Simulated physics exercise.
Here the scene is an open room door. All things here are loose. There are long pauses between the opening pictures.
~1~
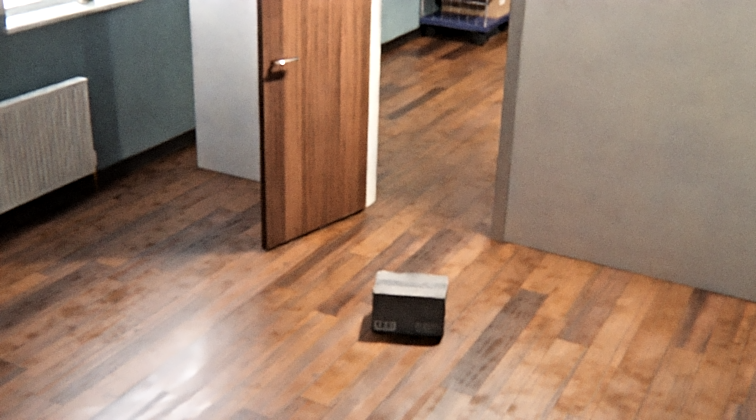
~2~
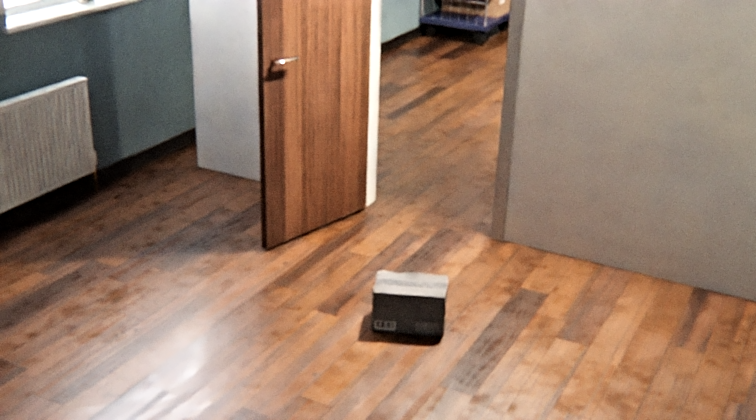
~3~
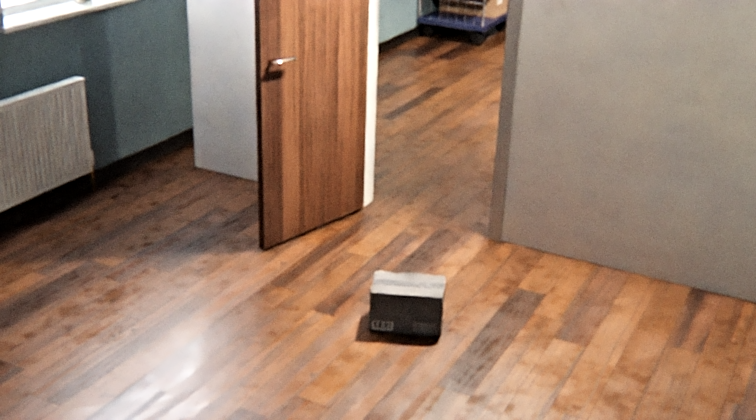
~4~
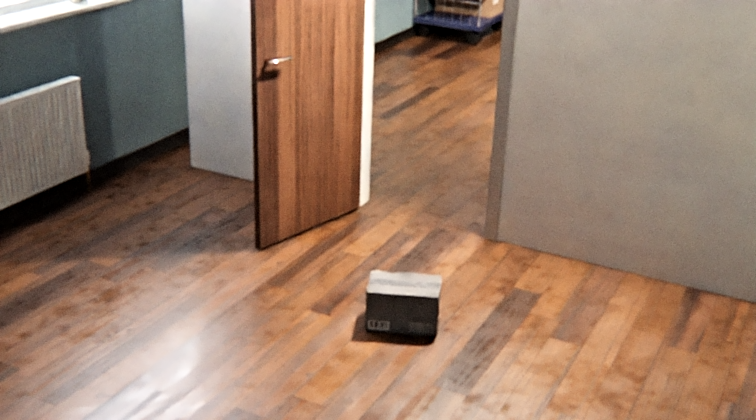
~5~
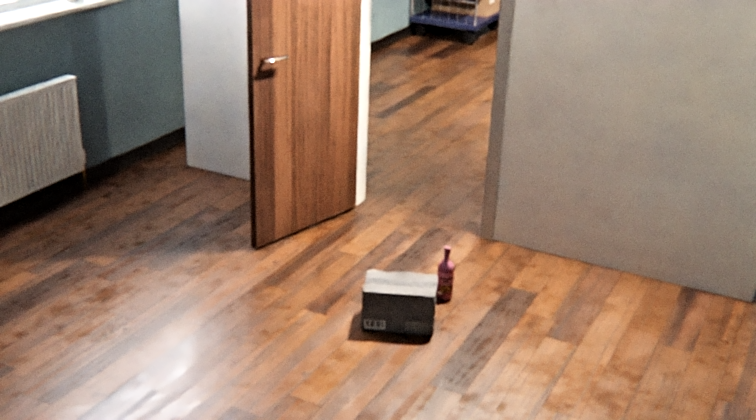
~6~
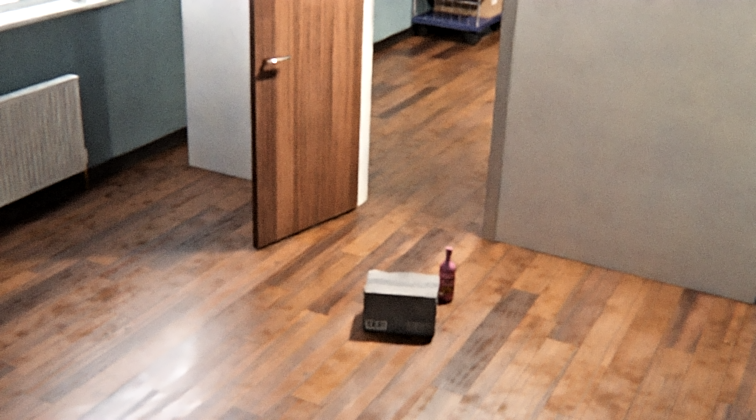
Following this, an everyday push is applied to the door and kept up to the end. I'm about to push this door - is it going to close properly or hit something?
Most likely it will sit flush in the frame.
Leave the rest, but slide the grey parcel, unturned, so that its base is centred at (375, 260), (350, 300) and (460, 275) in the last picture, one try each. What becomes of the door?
Try 1: It is held up; try 2: It makes it to the frame; try 3: It makes it to the frame.
Then, 1.00 s later than the last frame, door 70° open.
Then, 1.70 s later than the last frame, door 34° open.
When it is over, door 0° open; both as before. End places, in pixels of the last picture, pink bottle near (447, 273).
